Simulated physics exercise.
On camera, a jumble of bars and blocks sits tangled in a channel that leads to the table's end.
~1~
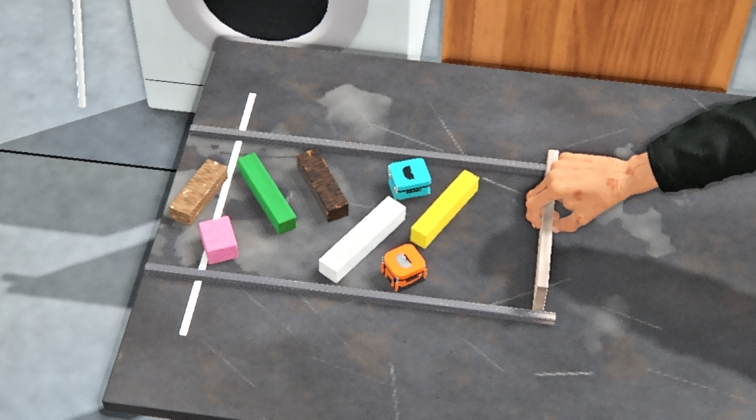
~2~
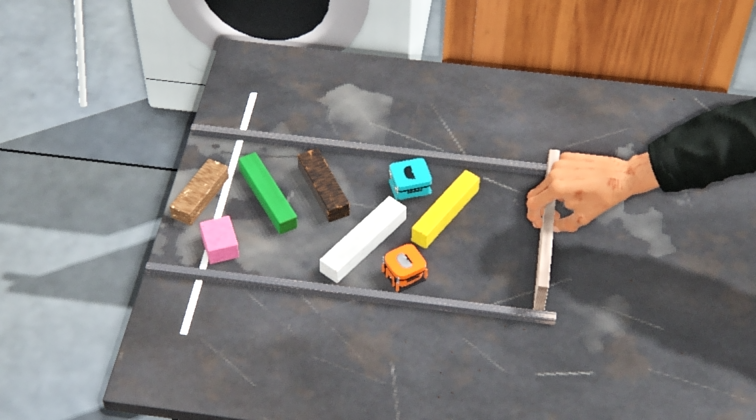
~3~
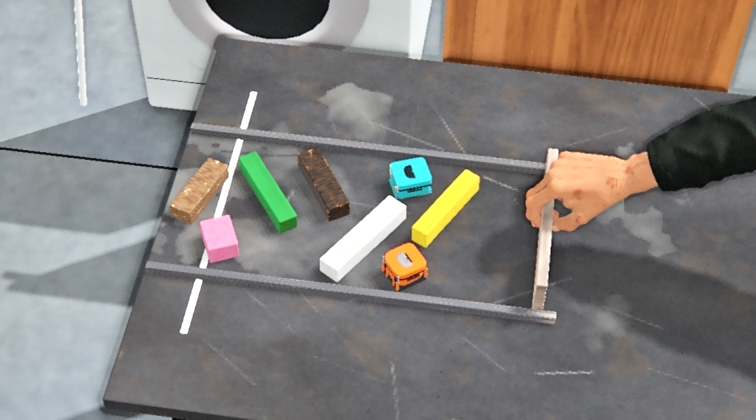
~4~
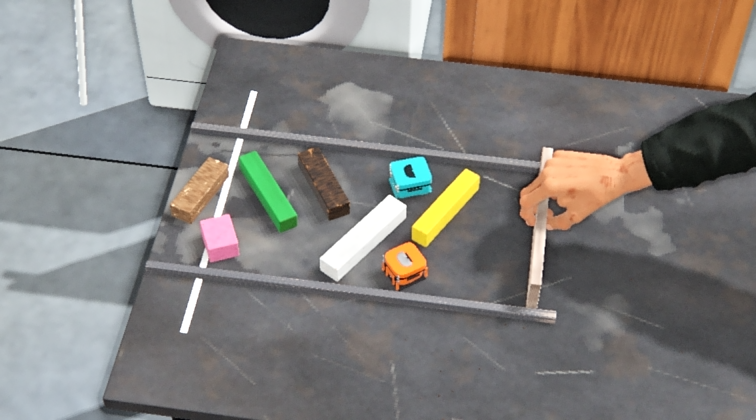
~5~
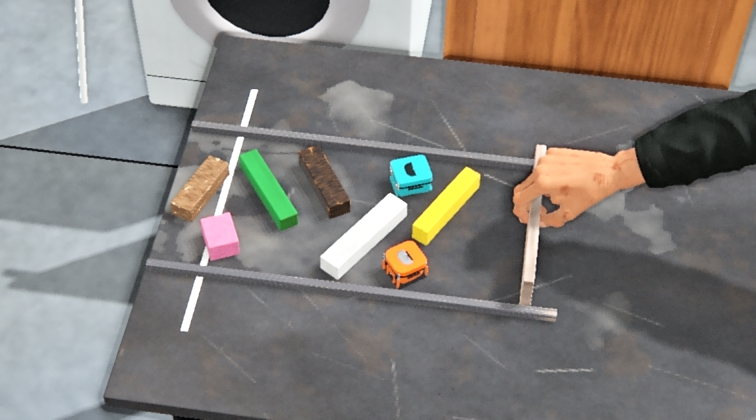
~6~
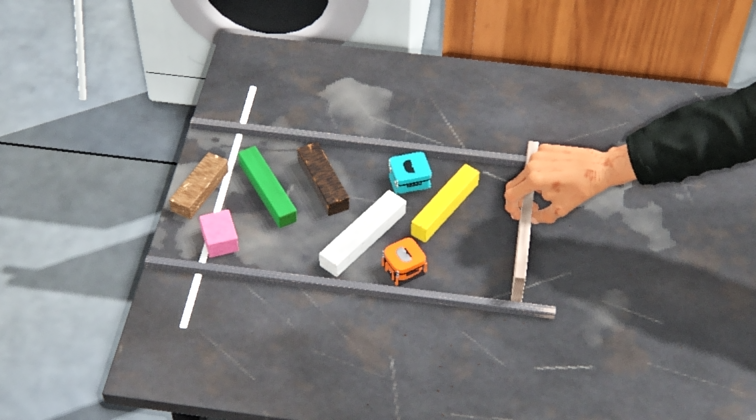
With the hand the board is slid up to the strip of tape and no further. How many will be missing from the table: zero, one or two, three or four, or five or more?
The ones that fall? Three or four of them, I think.
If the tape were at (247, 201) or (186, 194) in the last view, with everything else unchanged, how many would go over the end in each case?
2 and 6.
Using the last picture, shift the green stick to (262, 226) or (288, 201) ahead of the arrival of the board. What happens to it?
Lab note - green stick, try one ends off, try two ends off.
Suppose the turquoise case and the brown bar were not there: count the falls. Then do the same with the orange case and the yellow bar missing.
Result: 2, then 2.
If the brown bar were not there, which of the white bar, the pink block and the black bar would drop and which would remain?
Result - white bar: Up; pink block: Gone; black bar: Gone.
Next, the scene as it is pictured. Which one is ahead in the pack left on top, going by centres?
The white bar finishes closest.
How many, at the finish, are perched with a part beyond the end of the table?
My count gives 1.
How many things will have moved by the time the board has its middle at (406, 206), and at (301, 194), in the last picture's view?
4, then 8.
Early on, none off yet; brown bar at rest near (200, 185); pink block at rest near (219, 233); green stick at rest near (267, 186).
A while later, none off yet; brown bar at rest near (200, 185); pink block at rest near (219, 233); green stick moving near (259, 185).
Further along, none off yet; brown bar travelled a little near (170, 181); pink block travelled about its own width near (166, 223); green stick travelled about its own width near (192, 178).
Finally, the number that fall off is three or four; lost, black bar, green stick, pink block and brown bar.
